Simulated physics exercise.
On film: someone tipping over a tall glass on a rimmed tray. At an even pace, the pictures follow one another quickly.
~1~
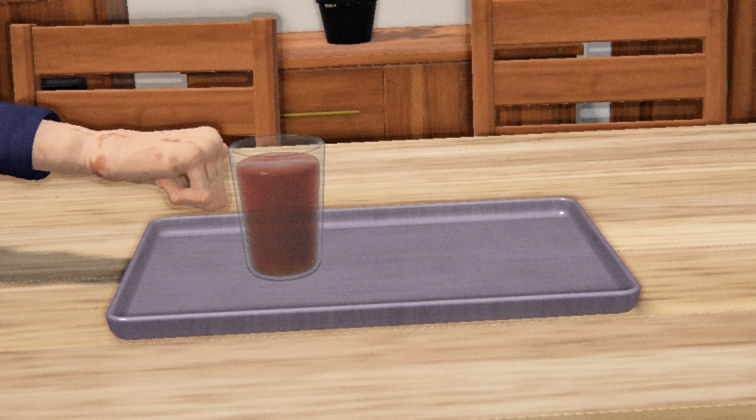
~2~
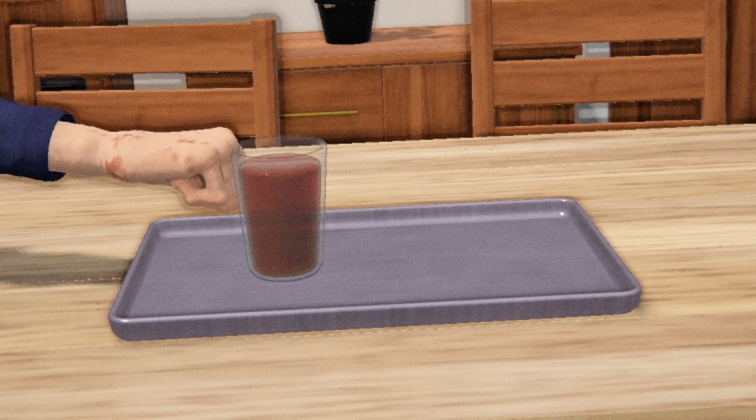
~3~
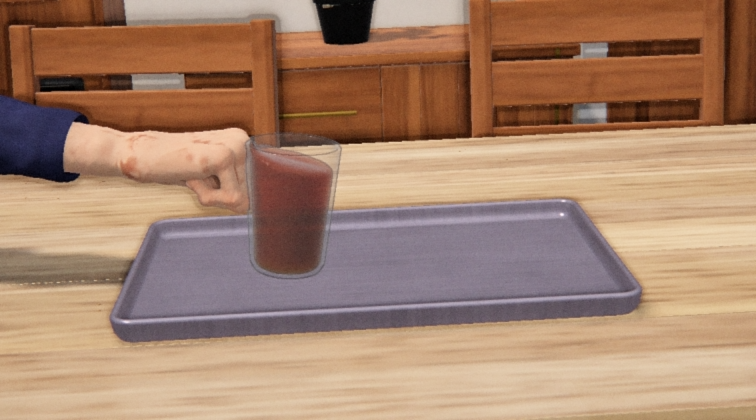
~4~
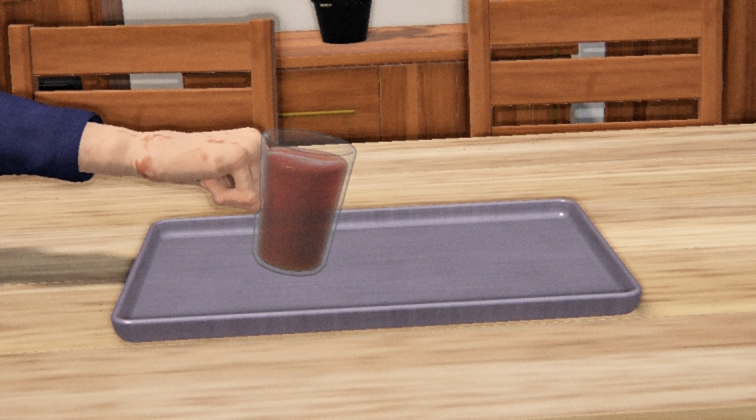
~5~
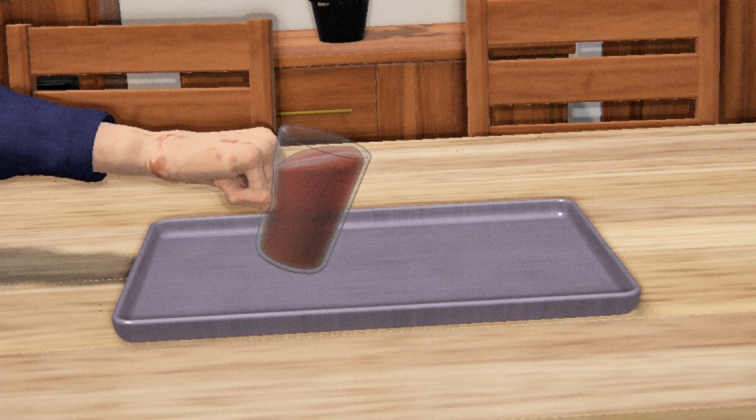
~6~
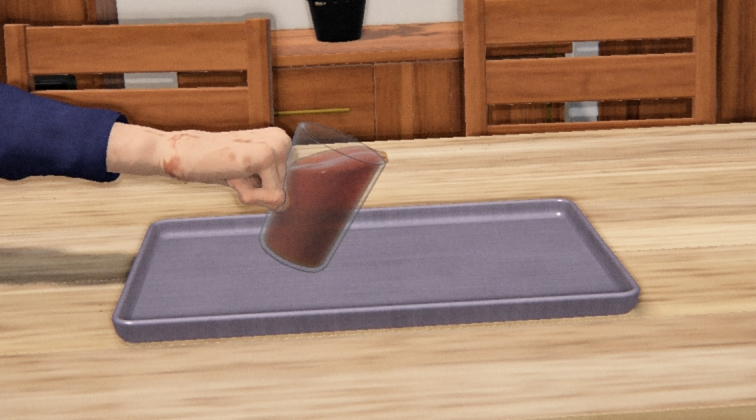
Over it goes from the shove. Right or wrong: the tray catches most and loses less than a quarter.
Wrong.
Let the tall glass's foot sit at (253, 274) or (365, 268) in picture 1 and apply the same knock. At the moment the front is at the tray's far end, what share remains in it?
It would be close to 55 per cent the first time and close to 75 per cent the second time.
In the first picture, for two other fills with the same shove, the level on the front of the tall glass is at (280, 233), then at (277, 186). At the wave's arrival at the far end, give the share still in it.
I'd say roughly 55 in a hundred, and then roughly 55 in a hundred.
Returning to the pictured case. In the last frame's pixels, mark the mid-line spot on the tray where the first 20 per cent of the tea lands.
Landing point, centre line: Approx. (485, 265).
A moment on, the tall glass lies on its side and 88 per cent is in the glass, 8 on the tray and 4 above or beyond its rim.
Next, the tall glass lies on its side and 47 per cent is in the glass, 42 on the tray and 11 above or beyond its rim.
Then the tall glass lies on its side and 27 per cent is in the glass, 38 on the tray and 35 above or beyond its rim.
Later the tall glass lies on its side and 14 per cent is in the glass, 47 on the tray and 39 above or beyond its rim.
Finally, 60 per cent is held by tray and glass, 40 is off the tray.
